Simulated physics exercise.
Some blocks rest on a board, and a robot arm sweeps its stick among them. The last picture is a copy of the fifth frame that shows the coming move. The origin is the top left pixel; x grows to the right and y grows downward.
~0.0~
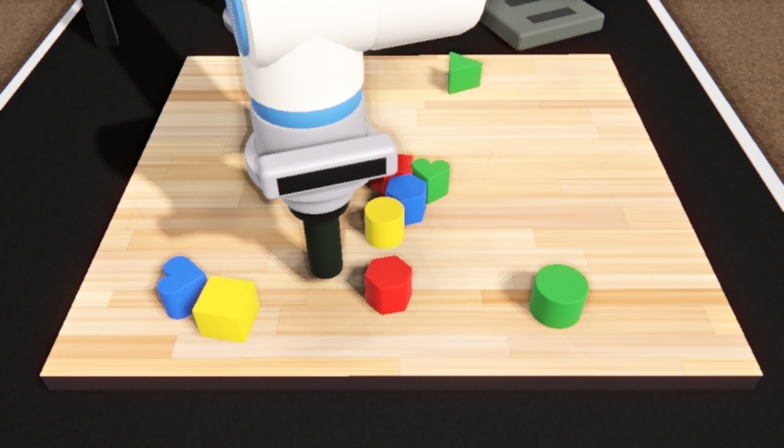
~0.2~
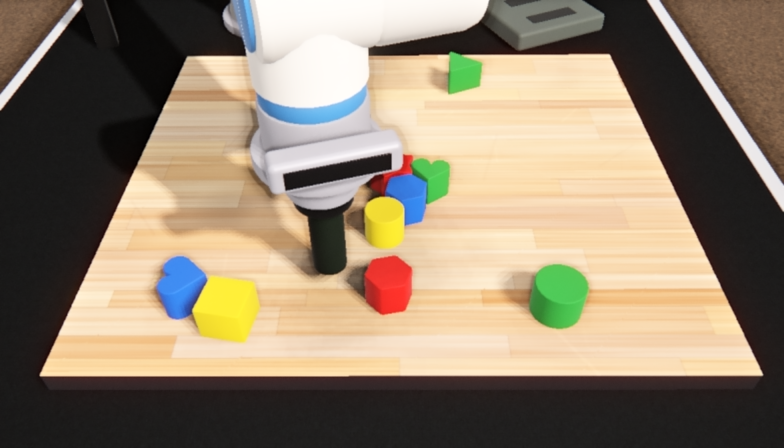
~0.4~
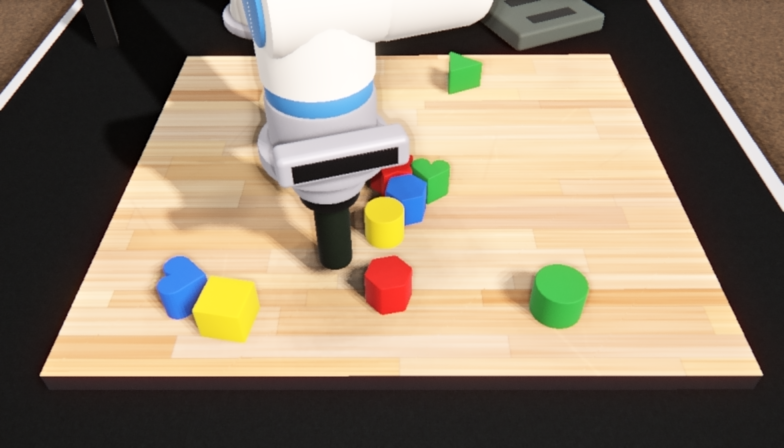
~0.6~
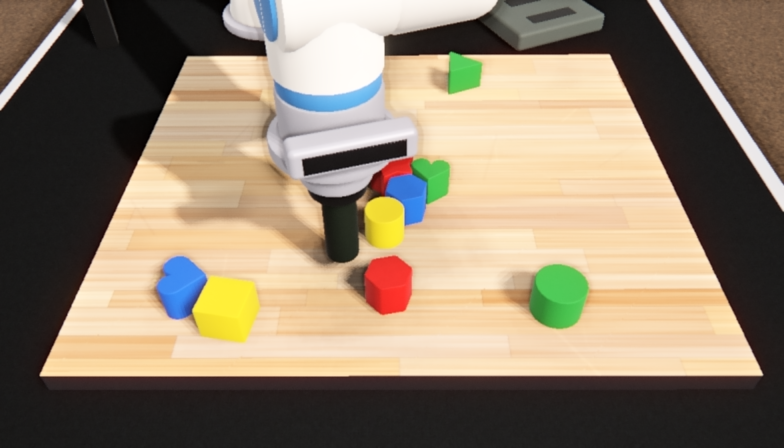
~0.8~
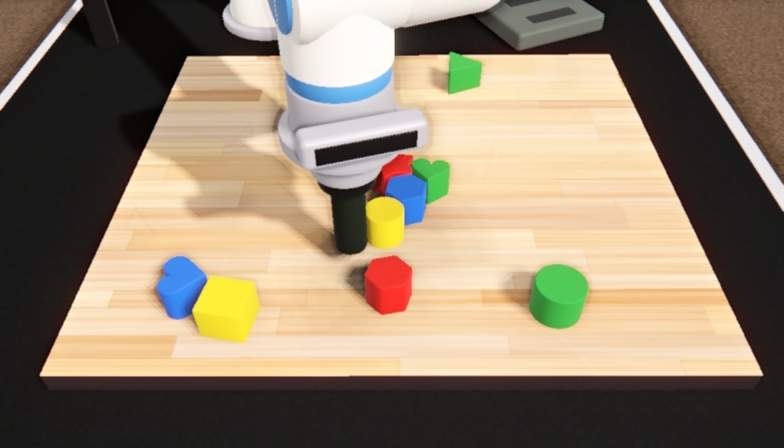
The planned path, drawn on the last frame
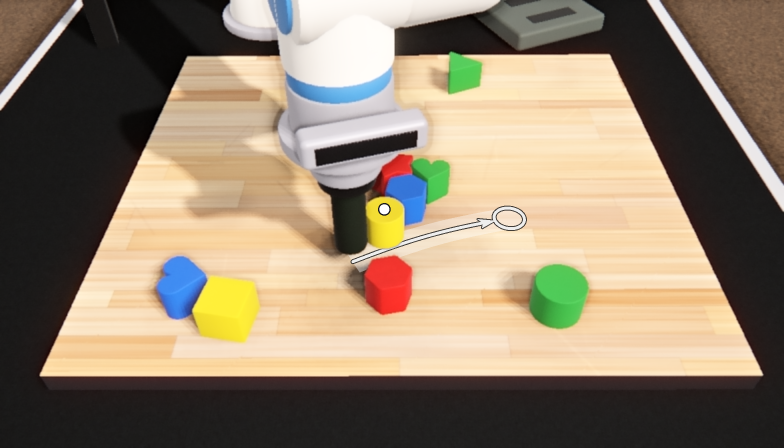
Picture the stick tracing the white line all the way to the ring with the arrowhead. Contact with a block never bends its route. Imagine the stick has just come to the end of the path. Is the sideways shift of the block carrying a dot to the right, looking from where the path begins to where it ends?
Short answer: No.
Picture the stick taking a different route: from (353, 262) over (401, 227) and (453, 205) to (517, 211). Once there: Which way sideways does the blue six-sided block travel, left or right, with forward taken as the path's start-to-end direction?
Sideways, to the left.
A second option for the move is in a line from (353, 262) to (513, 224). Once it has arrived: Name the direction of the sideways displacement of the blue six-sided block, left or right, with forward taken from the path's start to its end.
Out to the left.
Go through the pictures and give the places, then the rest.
The first frame shows stick tip at (327, 269); block tops, yellow disc at (384, 209); red star block partly hidden; blue six-sided block at (406, 186); green heart-shaped block at (431, 167).
The second frame shows stick at (331, 265); blocks unchanged.
The third frame shows stick at (336, 260); blocks unchanged.
The fourth frame shows stick at (343, 253); blocks unchanged.
The fifth frame shows stick at (352, 245); yellow disc at (384, 209); red star block at (393, 162); blue six-sided block at (406, 186); green heart-shaped block at (431, 167).
Path on the board, from (353, 262) over (431, 235) to (509, 218); the dot is on the yellow disc.
On the path given first. One third of the way, stick at (406, 226); yellow disc at (420, 195); red star block at (396, 159), turned 30° anticlockwise; blue six-sided block at (431, 171), turned 20° anticlockwise; green heart-shaped block at (441, 152), turned 30° anticlockwise.
Two thirds of the way, stick at (459, 212); yellow disc at (455, 180); red star block at (396, 158), turned 30° anticlockwise; blue six-sided block at (442, 156), turned 40° anticlockwise; green heart-shaped block at (441, 137), turned 50° anticlockwise.
At the end, stick at (512, 202); yellow disc at (462, 178); red star block at (396, 158), turned 30° anticlockwise; blue six-sided block at (441, 156), turned 40° anticlockwise; green heart-shaped block at (441, 137), turned 50° anticlockwise.
